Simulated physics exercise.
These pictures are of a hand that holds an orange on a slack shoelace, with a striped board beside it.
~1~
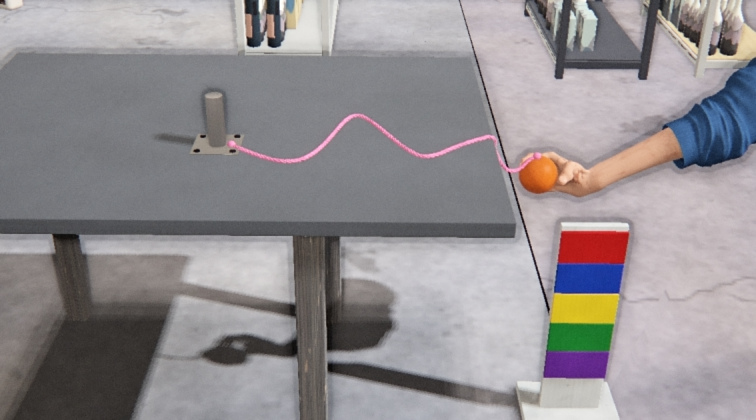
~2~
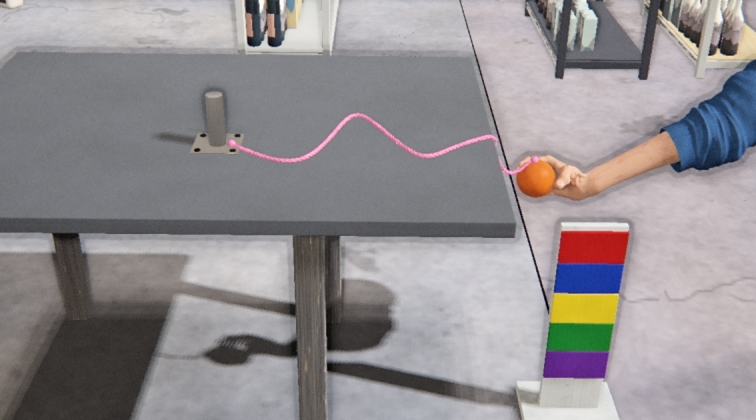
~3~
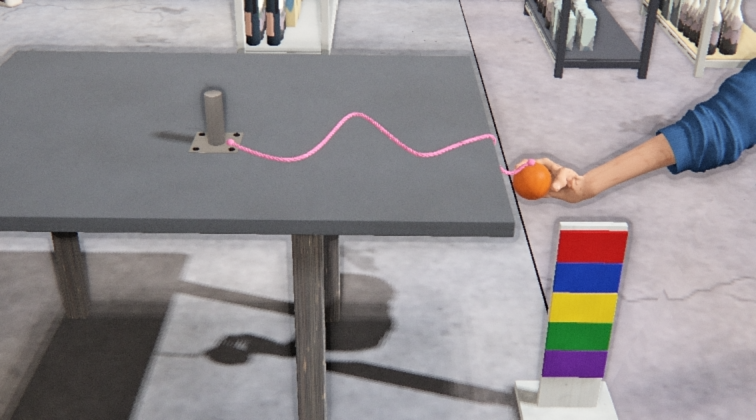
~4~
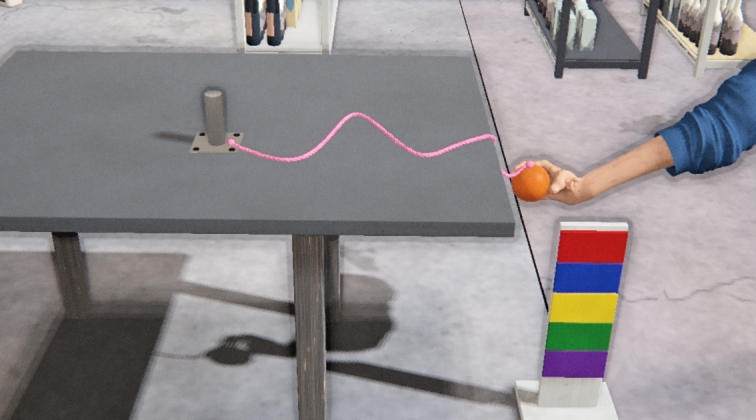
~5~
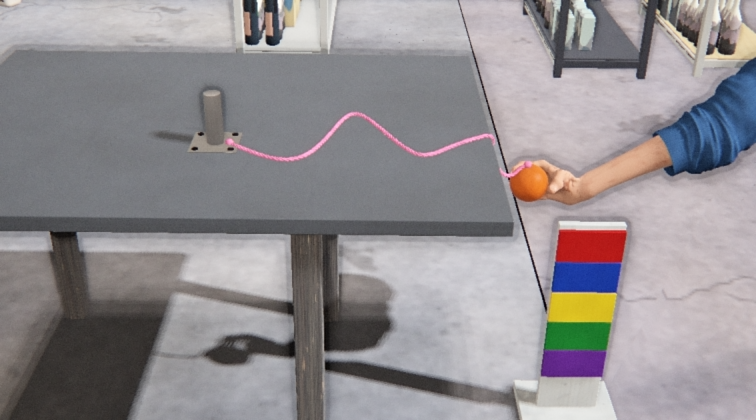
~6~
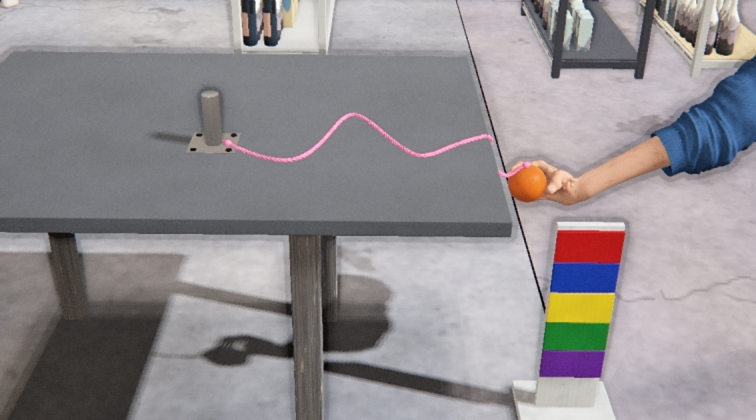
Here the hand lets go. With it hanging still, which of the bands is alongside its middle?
The band alongside its middle is green.
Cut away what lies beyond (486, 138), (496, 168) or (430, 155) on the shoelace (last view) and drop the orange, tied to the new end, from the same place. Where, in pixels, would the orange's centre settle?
Near (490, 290), (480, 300) and (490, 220).
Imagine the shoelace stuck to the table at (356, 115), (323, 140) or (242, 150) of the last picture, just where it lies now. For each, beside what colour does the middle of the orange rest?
In order: Blue; yellow; green.
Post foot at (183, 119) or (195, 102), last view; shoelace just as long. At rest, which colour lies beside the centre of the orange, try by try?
For the first try, yellow; for the second, yellow.
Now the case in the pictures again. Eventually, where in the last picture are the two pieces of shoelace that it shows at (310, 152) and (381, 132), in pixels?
At (332, 140), then (488, 140).
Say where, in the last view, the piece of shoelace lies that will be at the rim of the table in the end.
Around (384, 134).
Soon after, orange near (500, 326); level with green.
Then, orange near (447, 345); level with green.
Further on, orange near (488, 343); level with green.
At rest, orange near (470, 346); level with green. The green one.
